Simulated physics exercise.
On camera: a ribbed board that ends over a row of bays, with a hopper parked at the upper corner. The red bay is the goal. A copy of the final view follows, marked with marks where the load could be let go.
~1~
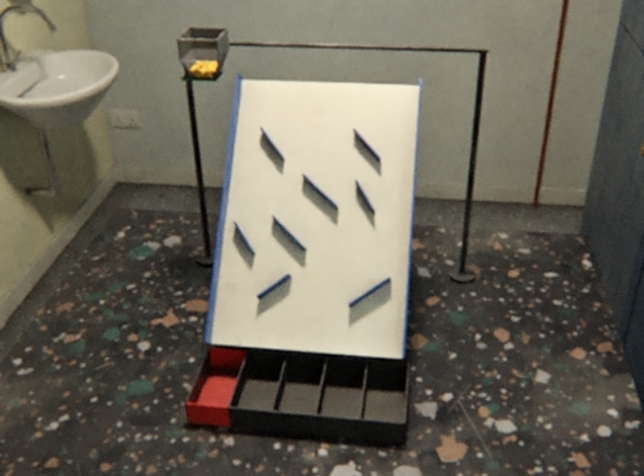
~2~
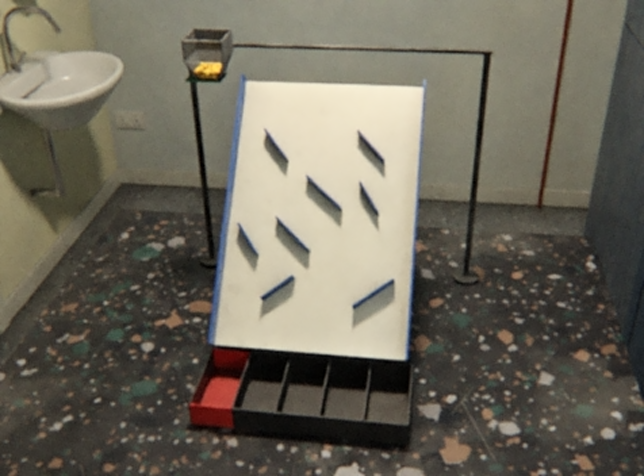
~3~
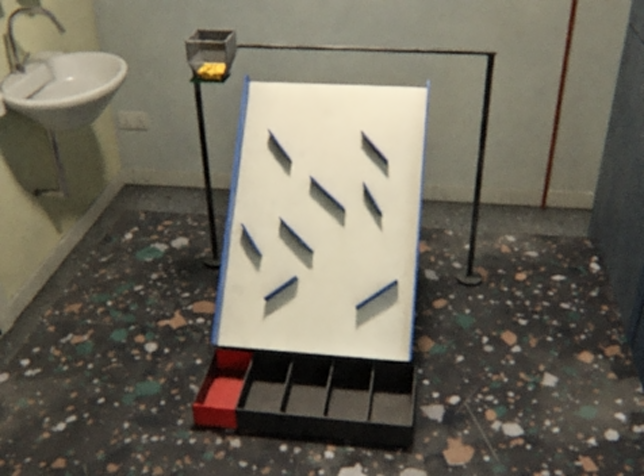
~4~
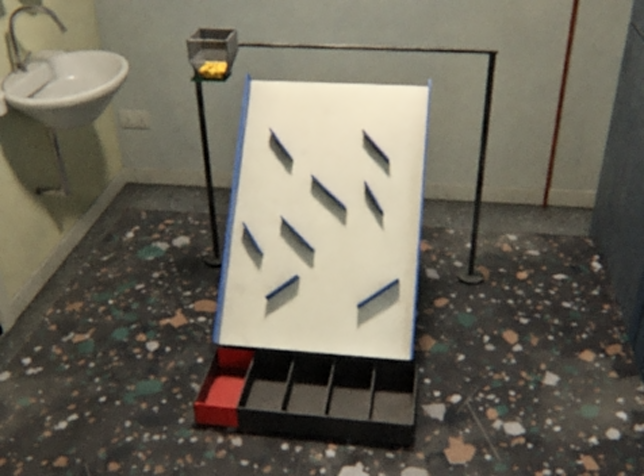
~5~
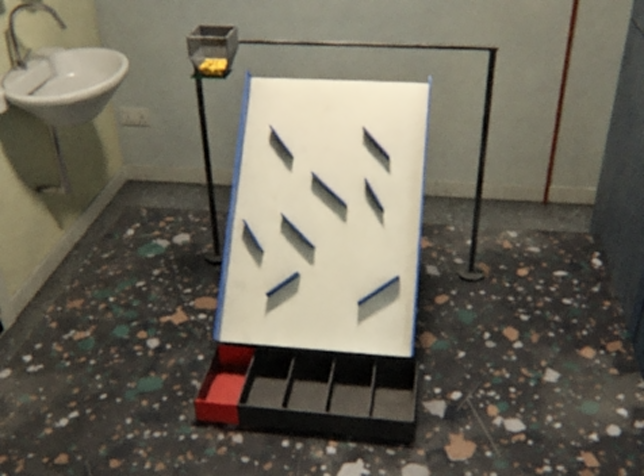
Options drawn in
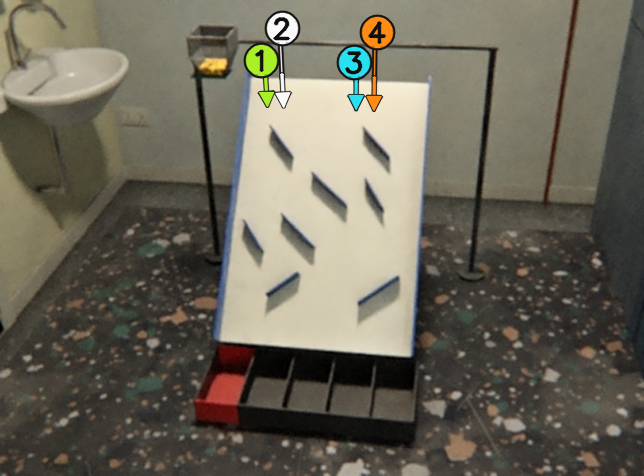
The video shows a tilted white board with blue ribs above a row of dark bays and one red bay at the left, while a small hopper of yellow pieces stays still at the upper left; only the view shifts slightly.
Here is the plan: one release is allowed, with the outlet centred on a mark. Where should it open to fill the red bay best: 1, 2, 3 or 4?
It is 1.
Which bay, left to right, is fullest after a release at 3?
It is the third one.
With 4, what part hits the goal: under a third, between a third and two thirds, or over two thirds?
Mark 4 gives under a third.
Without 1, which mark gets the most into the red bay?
Here it is mark 2.
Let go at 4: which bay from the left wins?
The fifth from the left.
On the marked copy, mark 1 meets the board at (267, 101); mark 2 meets the board at (283, 102); mark 3 meets the board at (356, 104); mark 4 meets the board at (373, 105).
With 1, the larger part in the red bay, roughly a quarter in other bays.
With 2, roughly a third in the red bay, roughly two thirds in other bays.
With 3, just a few in the red bay, almost all in other bays.
With 4, not one piece in the red bay, every piece in other bays.
